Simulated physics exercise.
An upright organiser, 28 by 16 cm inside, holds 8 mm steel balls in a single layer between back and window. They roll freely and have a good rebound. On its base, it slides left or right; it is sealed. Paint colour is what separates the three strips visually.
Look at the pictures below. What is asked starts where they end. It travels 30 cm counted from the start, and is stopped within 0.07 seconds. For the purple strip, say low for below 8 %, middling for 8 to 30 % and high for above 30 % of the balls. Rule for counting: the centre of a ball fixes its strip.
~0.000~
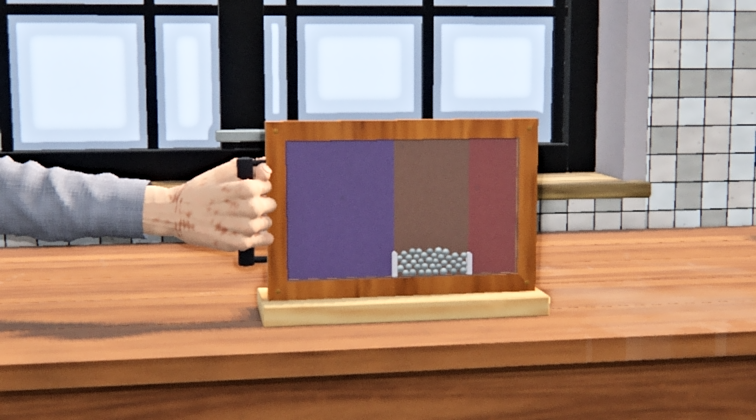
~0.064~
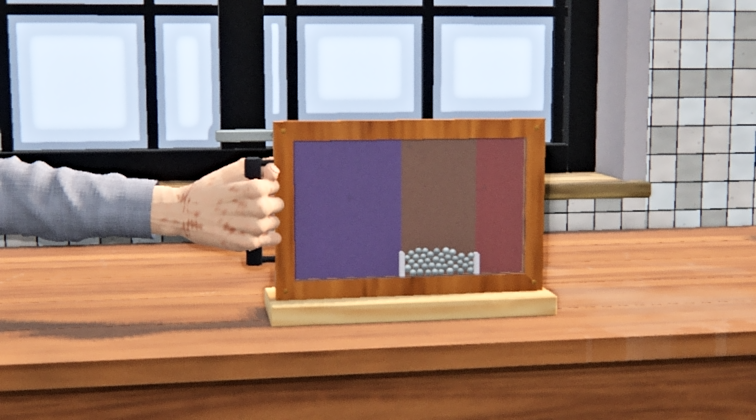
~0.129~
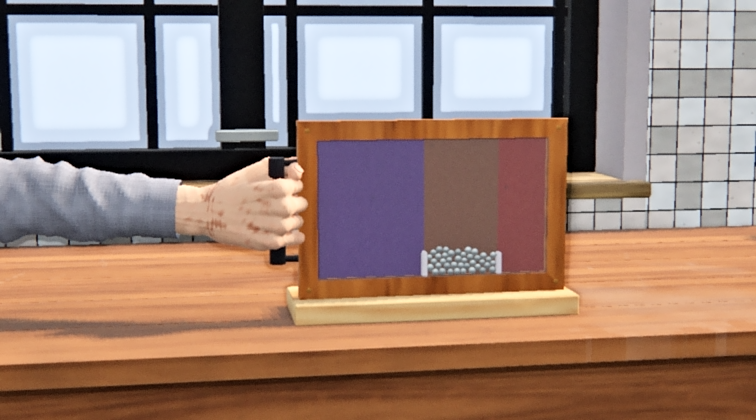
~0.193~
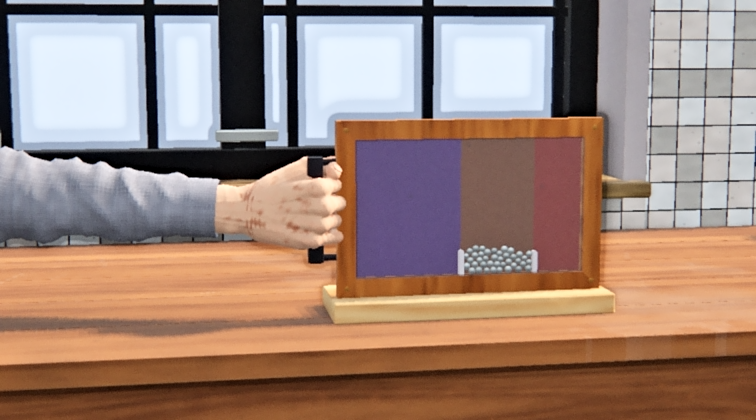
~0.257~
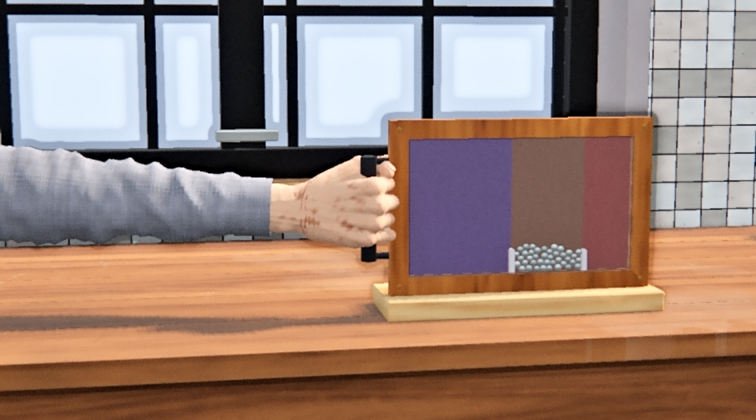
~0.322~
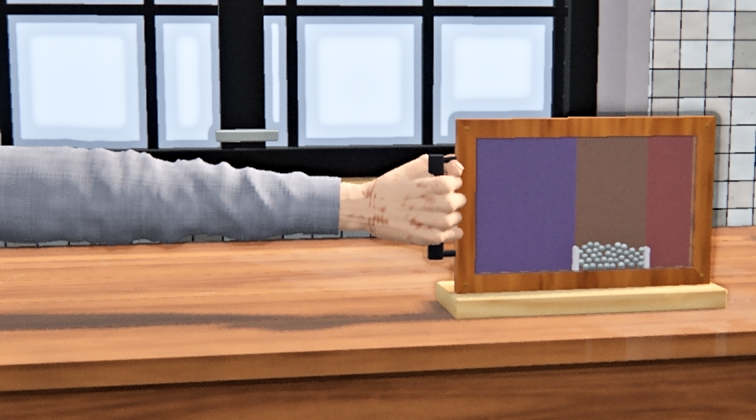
Looking at the purple strip, I'd call it close to nothing.
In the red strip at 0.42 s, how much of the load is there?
Share: Some 5 per cent.
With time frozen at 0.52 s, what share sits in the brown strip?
Share: Close to 80 percent.
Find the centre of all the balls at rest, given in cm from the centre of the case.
Some 6 cm right and 7 cm below.
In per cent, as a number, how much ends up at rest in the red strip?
Roughly 20 %.
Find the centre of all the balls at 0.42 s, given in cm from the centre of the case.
5 cm right, 6 cm below.
After 0.42 s, it is 30 cm to the right; the balls' middle is 5 cm right of and 6 cm below the centre; red 5 %, brown 95 %.
After 0.52 s, it is 30 cm to the right; the balls' middle is 6 cm right of and 7 cm below the centre; red 15 %, brown 80 %.
After 0.67 s, it is 30 cm to the right; the balls' middle is 5 cm right of and 7 cm below the centre; red 15 %, brown 80 %.
All still by 1.7 s, it is 30 cm to the right; red 20 %, purple 0 %, brown 80 %.
